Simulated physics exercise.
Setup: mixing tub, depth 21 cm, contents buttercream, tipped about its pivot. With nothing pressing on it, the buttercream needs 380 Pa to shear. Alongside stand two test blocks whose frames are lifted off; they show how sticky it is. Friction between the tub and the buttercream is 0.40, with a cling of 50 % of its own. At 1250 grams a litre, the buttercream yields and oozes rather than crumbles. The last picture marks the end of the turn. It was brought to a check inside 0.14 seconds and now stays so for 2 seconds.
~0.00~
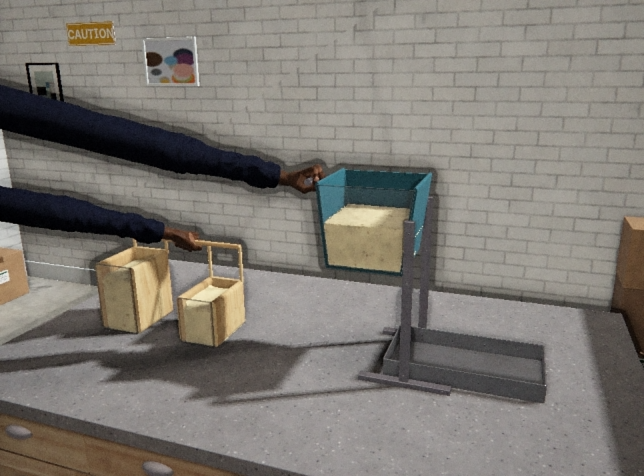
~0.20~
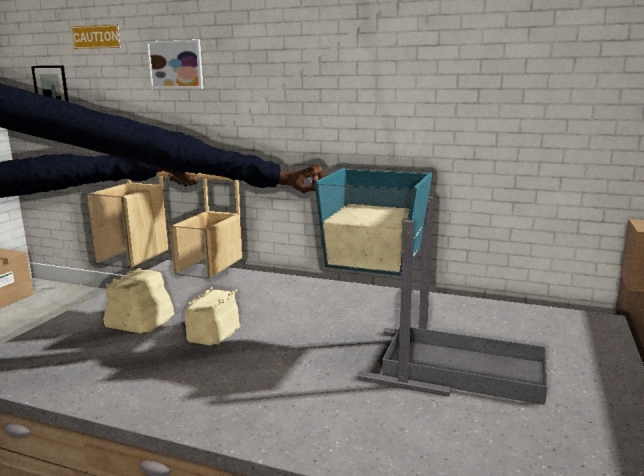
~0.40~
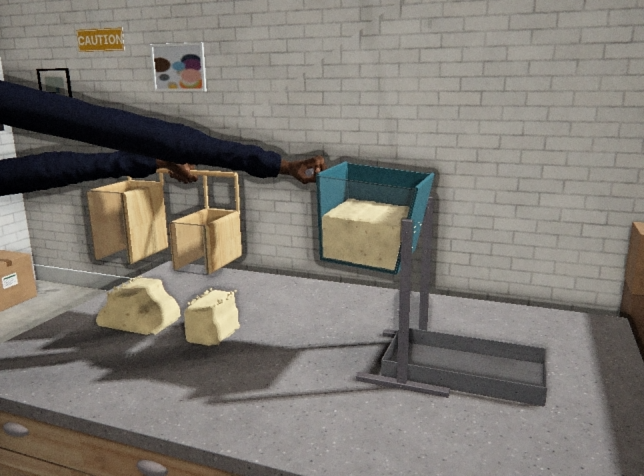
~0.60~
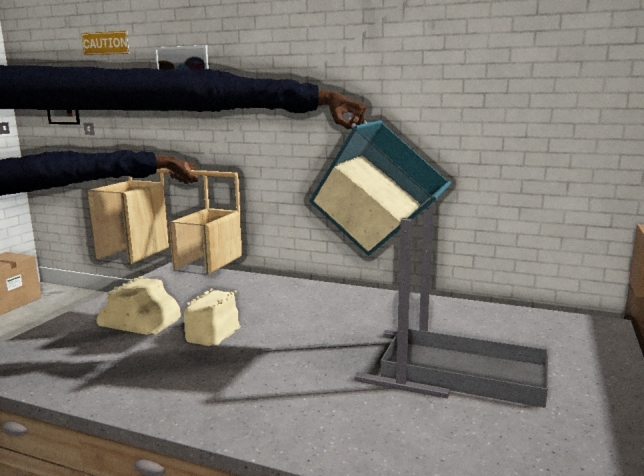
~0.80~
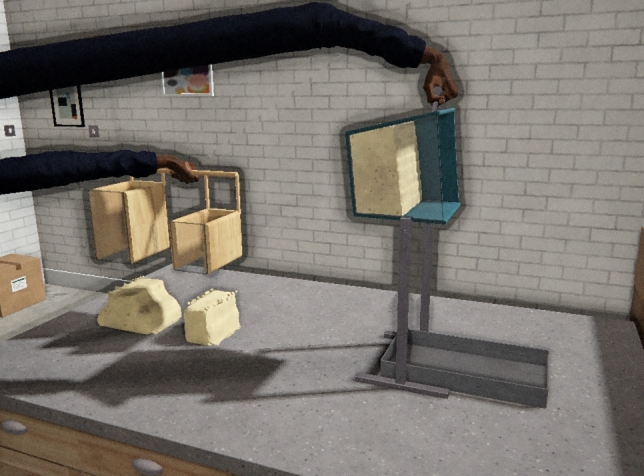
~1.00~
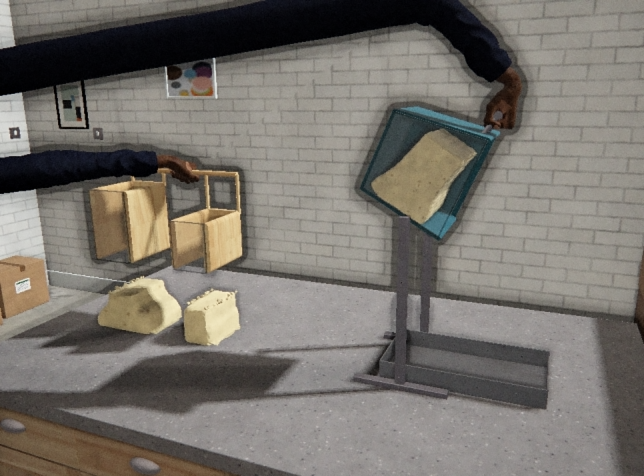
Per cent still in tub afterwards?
Approx. 0 %.
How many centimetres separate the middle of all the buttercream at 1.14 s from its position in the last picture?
Something like 14 cm, give or take.
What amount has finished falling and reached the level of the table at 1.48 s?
Roughly 100 per cent.
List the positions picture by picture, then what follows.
The first frame shows handle-side rim at (319, 184), tilt 0 degrees; top of the buttercream at (341, 224); blocks stand 18 cm, 12 cm (left to right).
The second frame shows handle-side rim at (318, 183), tilt 0 degrees; top of the buttercream at (340, 223); blocks stand 15 cm, 11 cm (left to right).
The third frame shows handle-side rim at (320, 175), tilt 5 degrees; top of the buttercream at (327, 216); blocks stand 12 cm, 11 cm (left to right).
The fourth frame shows handle-side rim at (357, 129), tilt 39 degrees; top of the buttercream at (339, 168); blocks stand 12 cm, 11 cm (left to right).
The fifth frame shows handle-side rim at (438, 116), tilt 84 degrees; top of the buttercream at (389, 128); blocks stand 12 cm, 11 cm (left to right).
The sixth frame shows handle-side rim at (487, 142), tilt 113 degrees; top of the buttercream at (427, 136); blocks stand 12 cm, 11 cm (left to right).
After 1.14 s, the tub is at 113 degrees and holds 40 %.
After 1.31 s, the tub is at 113 degrees and holds 0 %.
After 1.48 s, the tub is at 113 degrees and holds 0 %.
After 1.65 s, the tub is at 113 degrees and holds 0 %.
After 3.00 s, at the end, the tub is at 113 degrees and holds 0 %.
